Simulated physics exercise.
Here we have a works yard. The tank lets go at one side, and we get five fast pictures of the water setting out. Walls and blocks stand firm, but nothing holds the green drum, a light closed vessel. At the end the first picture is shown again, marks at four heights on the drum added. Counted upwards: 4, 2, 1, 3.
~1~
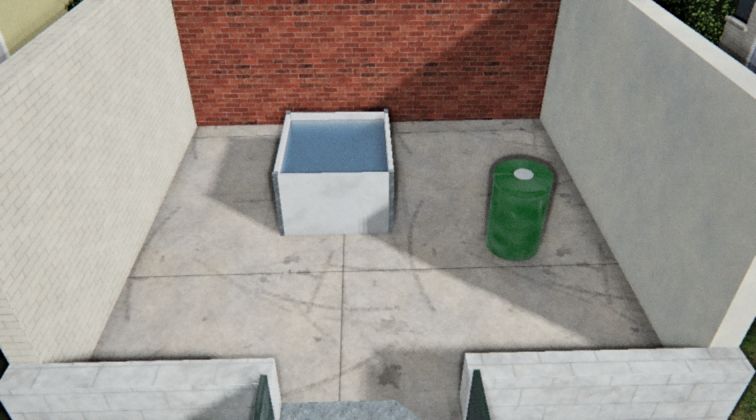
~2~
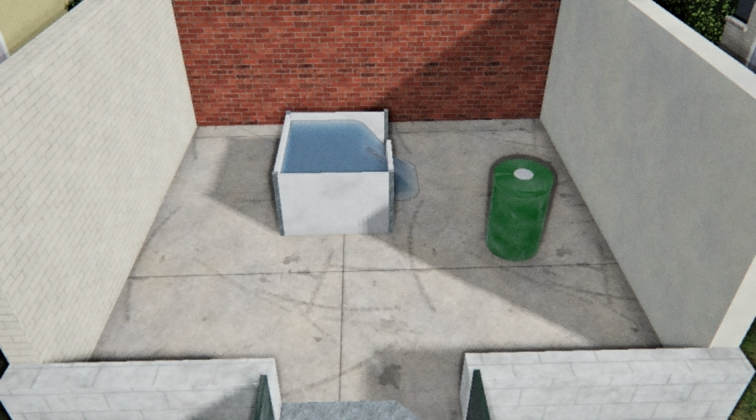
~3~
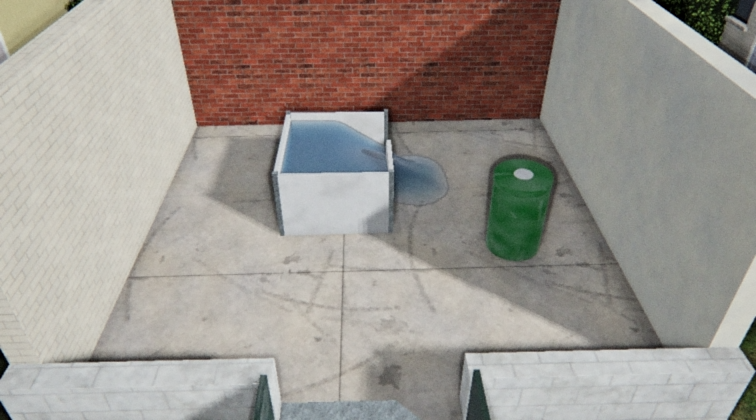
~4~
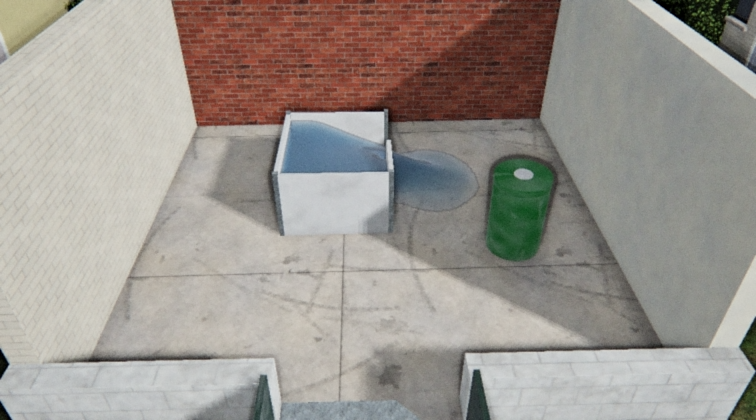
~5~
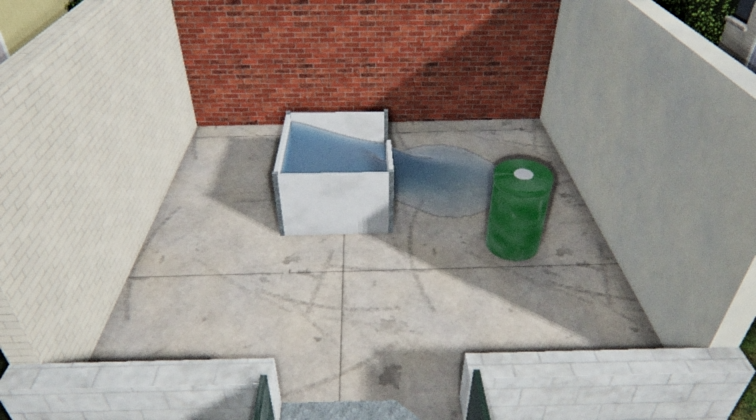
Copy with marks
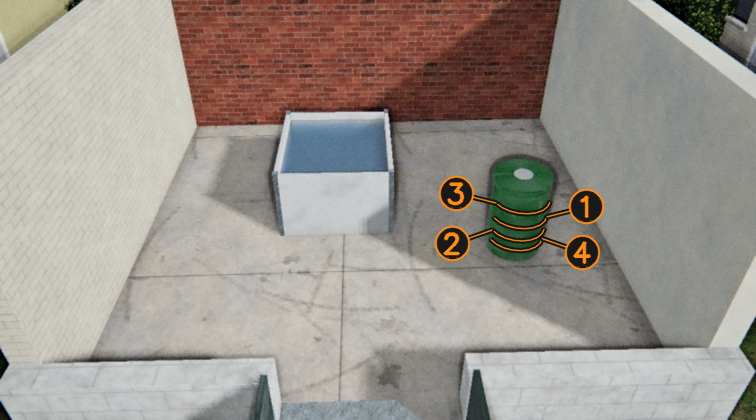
Water pours from the right side of a white tank and spreads toward a green drum.
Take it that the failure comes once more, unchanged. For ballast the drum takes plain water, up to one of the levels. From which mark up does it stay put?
The limit is 4.
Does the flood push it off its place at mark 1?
No, that is safe.
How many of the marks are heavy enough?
All four.
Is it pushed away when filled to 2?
No, that is safe.
On the marked copy, 1 at (524, 228); 2 at (522, 241); 3 at (527, 213); 4 at (520, 250); from the bottom up 4, 2, 1, 3.
With 1, it does not move.
With 2, it does not move.
With 3, it does not move.
With 4, it does not move.
